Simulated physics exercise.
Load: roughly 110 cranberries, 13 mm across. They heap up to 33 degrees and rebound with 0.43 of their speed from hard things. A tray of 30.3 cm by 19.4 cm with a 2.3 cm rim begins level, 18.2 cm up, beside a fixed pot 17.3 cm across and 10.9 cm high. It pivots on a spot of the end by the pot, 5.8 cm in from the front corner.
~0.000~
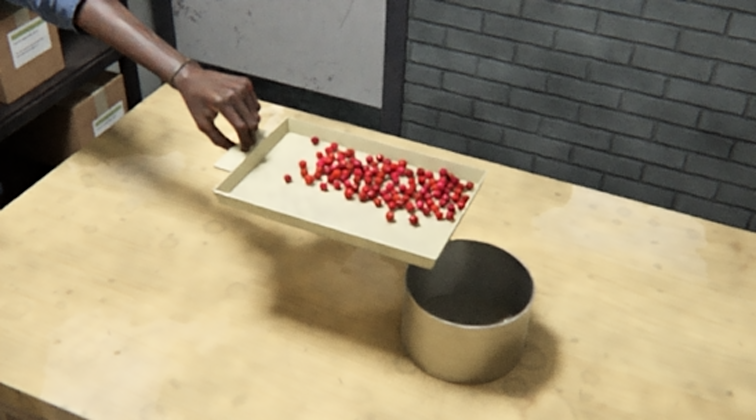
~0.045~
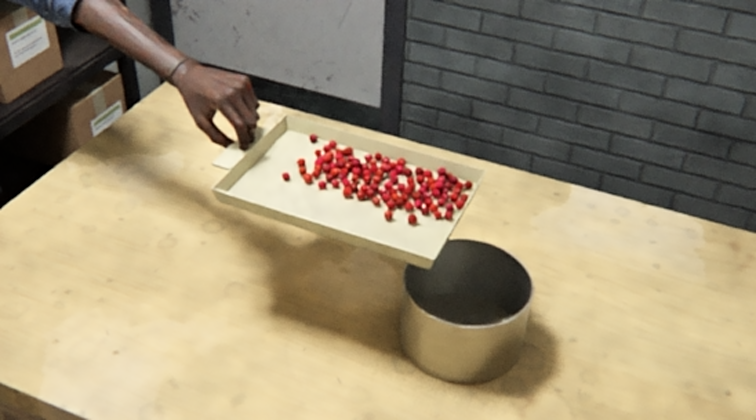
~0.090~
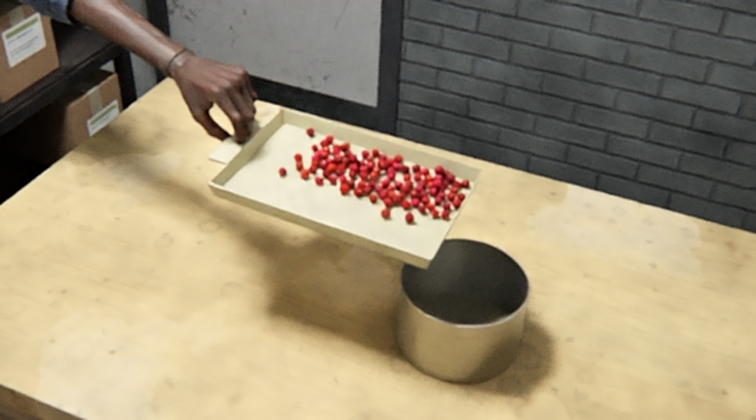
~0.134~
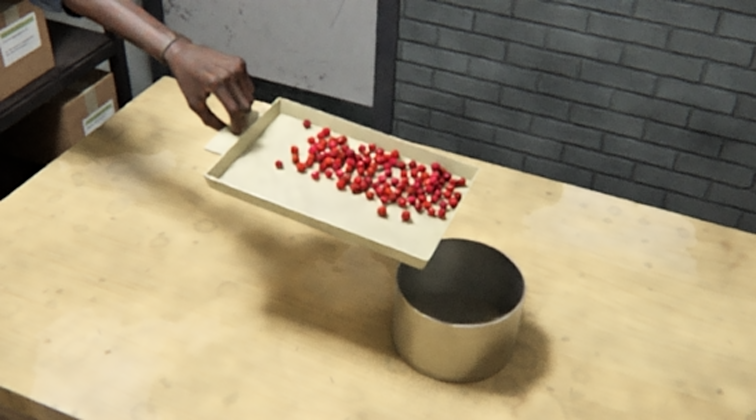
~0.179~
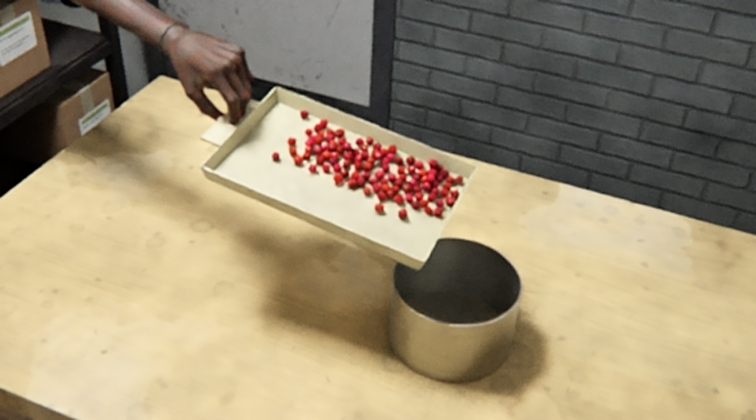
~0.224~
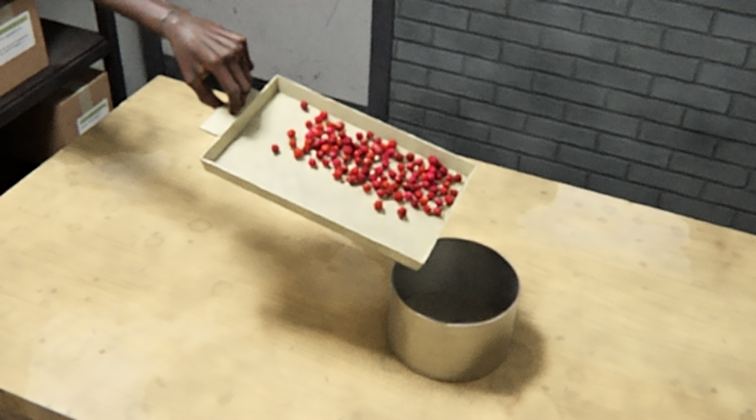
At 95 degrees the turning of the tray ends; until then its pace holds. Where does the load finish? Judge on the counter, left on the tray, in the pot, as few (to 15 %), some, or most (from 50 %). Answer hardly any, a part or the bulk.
On the counter: A part; left on the tray: Hardly any; in the pot: The bulk.
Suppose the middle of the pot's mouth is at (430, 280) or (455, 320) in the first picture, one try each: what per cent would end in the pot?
About 45 and 80 per cent.
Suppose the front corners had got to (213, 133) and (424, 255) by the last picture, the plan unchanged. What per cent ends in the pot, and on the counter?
Pot 70, counter 30.
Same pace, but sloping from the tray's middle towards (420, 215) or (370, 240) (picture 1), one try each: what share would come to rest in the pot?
About 70 and 35 per cent.
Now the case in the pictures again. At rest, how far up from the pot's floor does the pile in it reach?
About 3.0 cm.
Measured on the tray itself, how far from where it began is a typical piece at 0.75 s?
Some 9 cm.
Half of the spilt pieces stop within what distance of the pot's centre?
Some 16 cm.
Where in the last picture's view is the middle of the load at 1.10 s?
Around (442, 208).
After 0.75 s, tilt 51 degrees; the tray holds 100 %, the pot 0 %.
After 1.10 s, tilt 78 degrees; the tray holds 95 %, the pot 0 %.
Then, at 1.54 s, tilt 95 degrees; the tray holds 20 %, the pot 40 %.
In the end, at 2.4 s, counter 25 %, tray 0 %, pot 75 %.
